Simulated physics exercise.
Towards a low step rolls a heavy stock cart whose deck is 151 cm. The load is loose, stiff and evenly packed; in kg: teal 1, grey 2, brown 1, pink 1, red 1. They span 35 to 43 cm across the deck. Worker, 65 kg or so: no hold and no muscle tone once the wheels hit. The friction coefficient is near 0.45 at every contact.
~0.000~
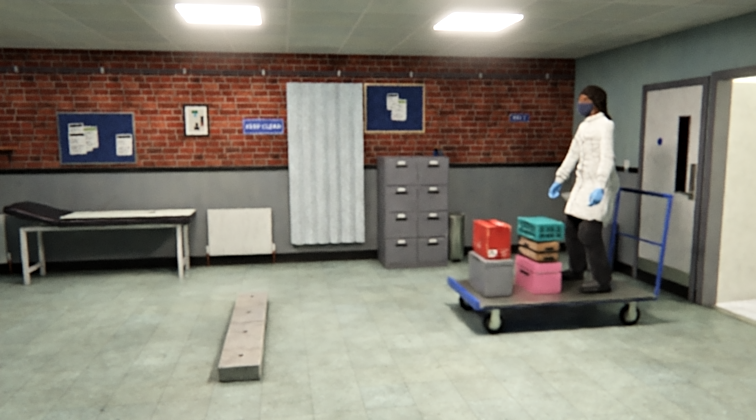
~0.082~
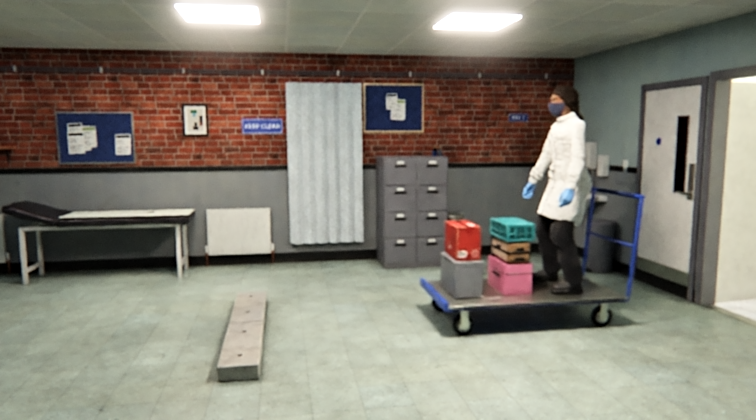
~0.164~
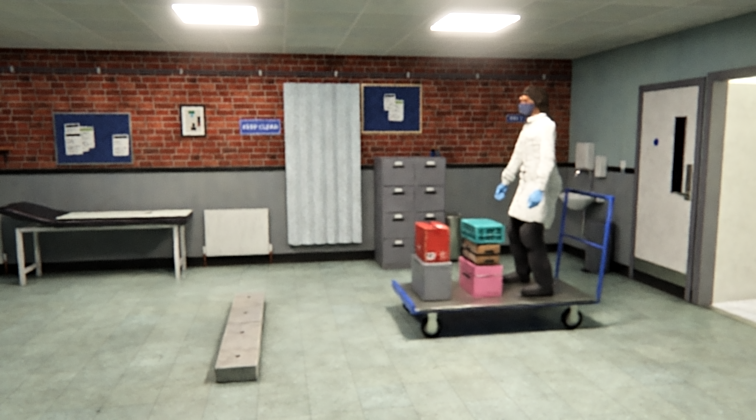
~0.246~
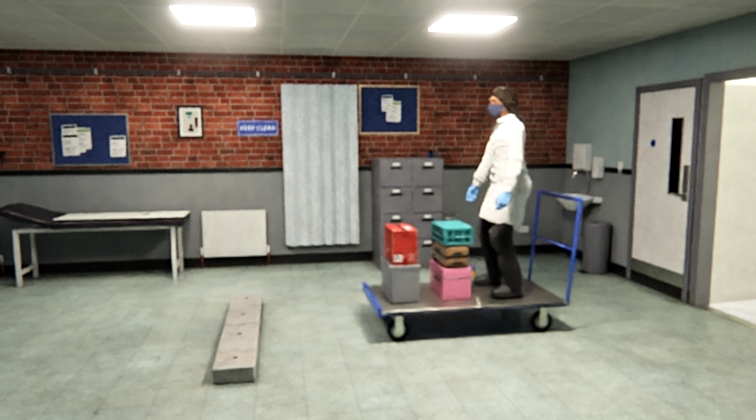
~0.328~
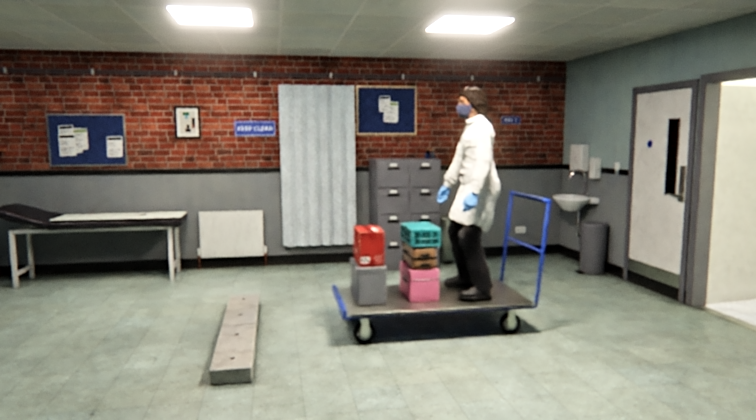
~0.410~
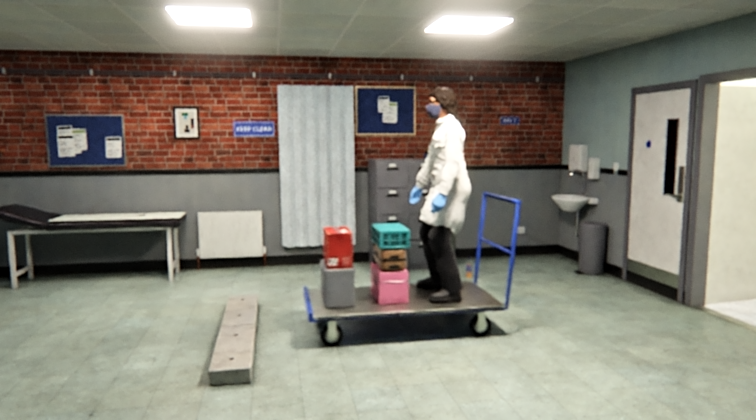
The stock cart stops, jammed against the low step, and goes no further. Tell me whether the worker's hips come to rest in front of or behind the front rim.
In front of it.
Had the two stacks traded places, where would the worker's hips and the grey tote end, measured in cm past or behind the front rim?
Rest positions - hips: 30 past; grey: 50 behind.
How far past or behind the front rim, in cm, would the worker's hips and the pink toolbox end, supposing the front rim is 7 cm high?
You'd find the hips 130 cm beyond the rim and the pink item 10 cm beyond.
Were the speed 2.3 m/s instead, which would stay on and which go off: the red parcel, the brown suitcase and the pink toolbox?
Results: Red not carried, brown still carried, pink still carried.
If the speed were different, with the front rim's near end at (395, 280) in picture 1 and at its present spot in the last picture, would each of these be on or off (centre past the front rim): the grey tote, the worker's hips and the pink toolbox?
Then the grey one is still in place, the hips are still in place and the pink one is still in place.
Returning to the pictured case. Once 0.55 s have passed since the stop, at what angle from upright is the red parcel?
Tilt from vertical: Around 130°.
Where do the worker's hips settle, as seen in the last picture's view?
Roughly pixel (148, 305).
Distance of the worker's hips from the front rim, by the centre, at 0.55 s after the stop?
Roughly 0 cm behind it.
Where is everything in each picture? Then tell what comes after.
Hips (597, 182), red parcel (491, 239), rim corner (478, 306); 172 cm still to roll, in the first picture.
Hips (570, 182), red parcel (462, 240), rim corner (447, 307); 147 cm still to roll, in the second picture.
Hips (540, 183), red parcel (432, 242), rim corner (414, 309); 123 cm still to roll, in the third picture.
Hips (510, 185), red parcel (401, 244), rim corner (380, 312); 98 cm still to roll, in the fourth picture.
Hips (480, 186), red parcel (368, 246), rim corner (345, 315); 74 cm still to roll, in the fifth picture.
Hips (451, 187), red parcel (337, 247), rim corner (311, 317); 49 cm still to roll. Speed about 3.0 m/s, in the sixth picture.
After 0.57 s the deck stops.
After 1.12 s the worker's hips are 0 cm behind the rim, near (241, 226) in the last picture's view.
After 1.57 s the worker's hips are 69 cm past the rim, near (151, 304) in the last picture's view.
At rest, 2.2 s, past the rim, teal crate, grey tote, brown suitcase, pink toolbox, red parcel and the worker's hips; nothing is left behind it.
